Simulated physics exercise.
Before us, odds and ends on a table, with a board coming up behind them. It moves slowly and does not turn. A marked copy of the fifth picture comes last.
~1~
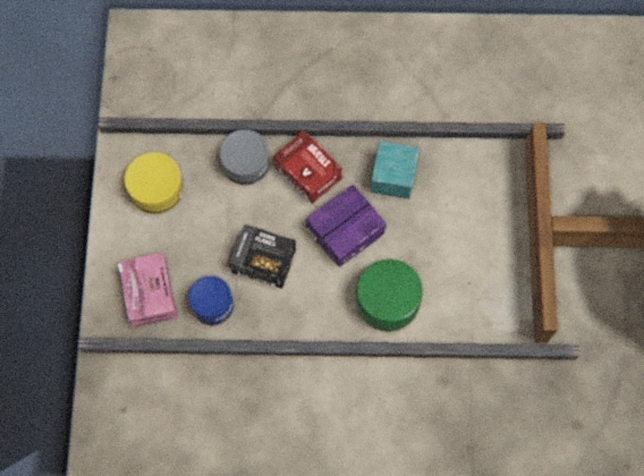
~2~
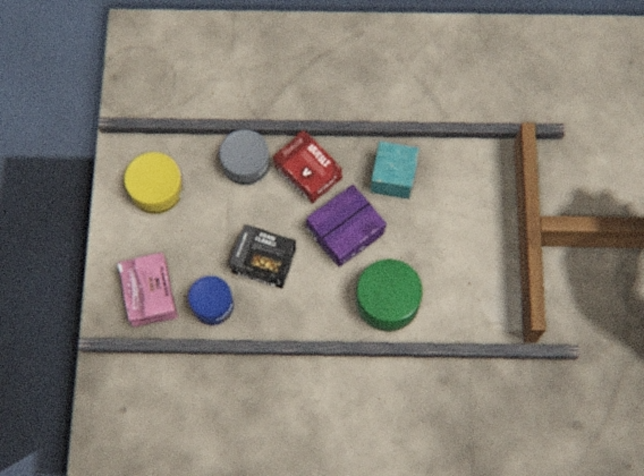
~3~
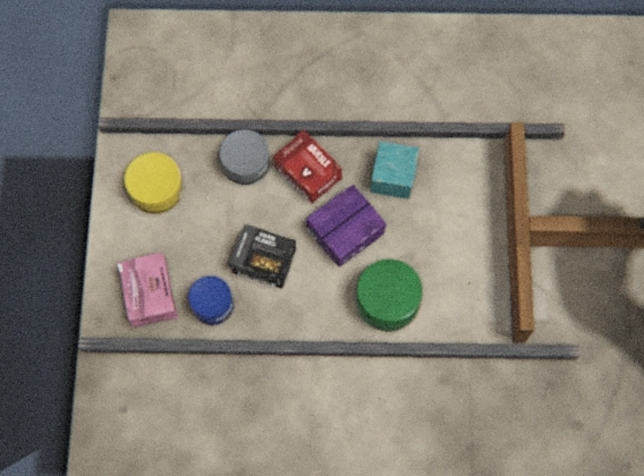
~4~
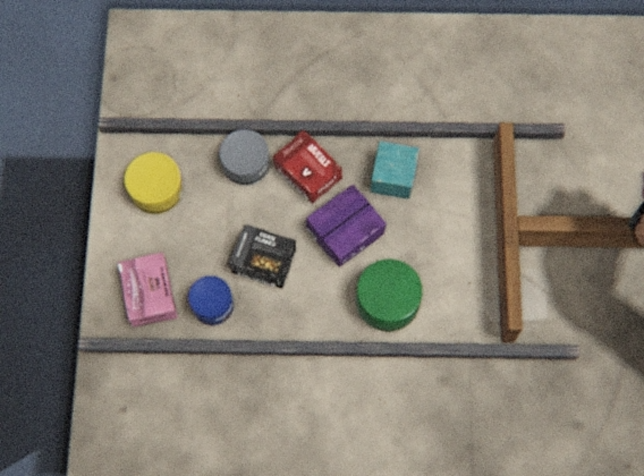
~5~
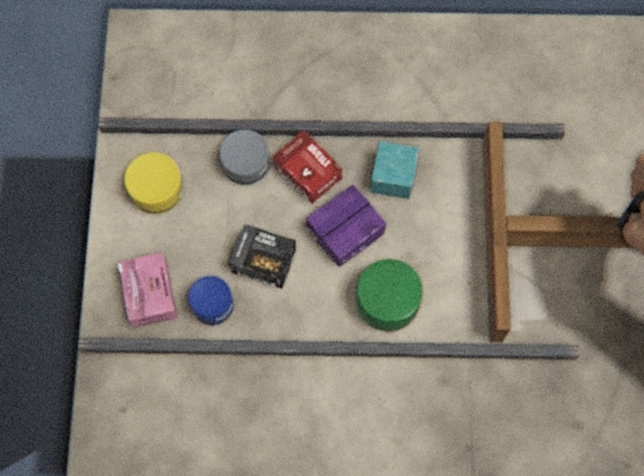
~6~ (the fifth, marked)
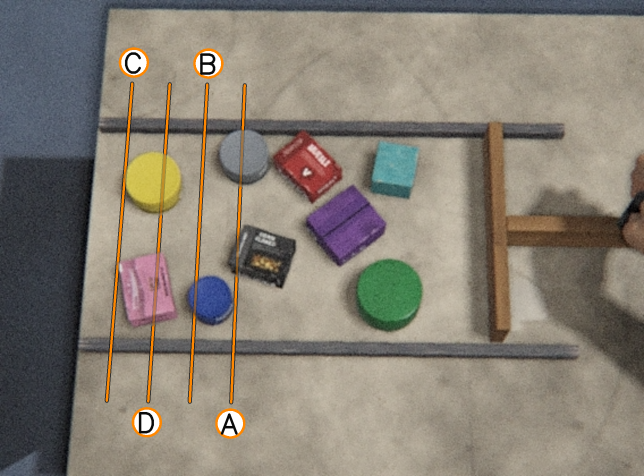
The clip opens on a table where small boxes and round tubs in several colours lie between two grey rails, with a wooden board upright at the right. The board slides slowly left without turning, narrowing the gap to the unmoving items, and a hand on its handle comes into view at the right edge.
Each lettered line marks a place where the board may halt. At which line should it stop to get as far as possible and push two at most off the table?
Stop at B.
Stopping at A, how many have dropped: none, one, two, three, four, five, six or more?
By then, none.
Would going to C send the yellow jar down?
By then, yes.
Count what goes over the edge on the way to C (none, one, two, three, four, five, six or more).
Six or more.
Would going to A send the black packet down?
No.
On the marked copy, A at (238, 236); B at (199, 235); C at (120, 234); D at (160, 235).
With B. Early on, board (391, 221); green pot (351, 296); turquoise block (362, 171).
Further on, board (283, 219); yellow jar (142, 189); pink box (141, 291).
At the end, board (201, 218); pink box over the edge; grey tub over the edge; two fallen.
As for the rest, A is within the limit but short; C drops six; D drops five.
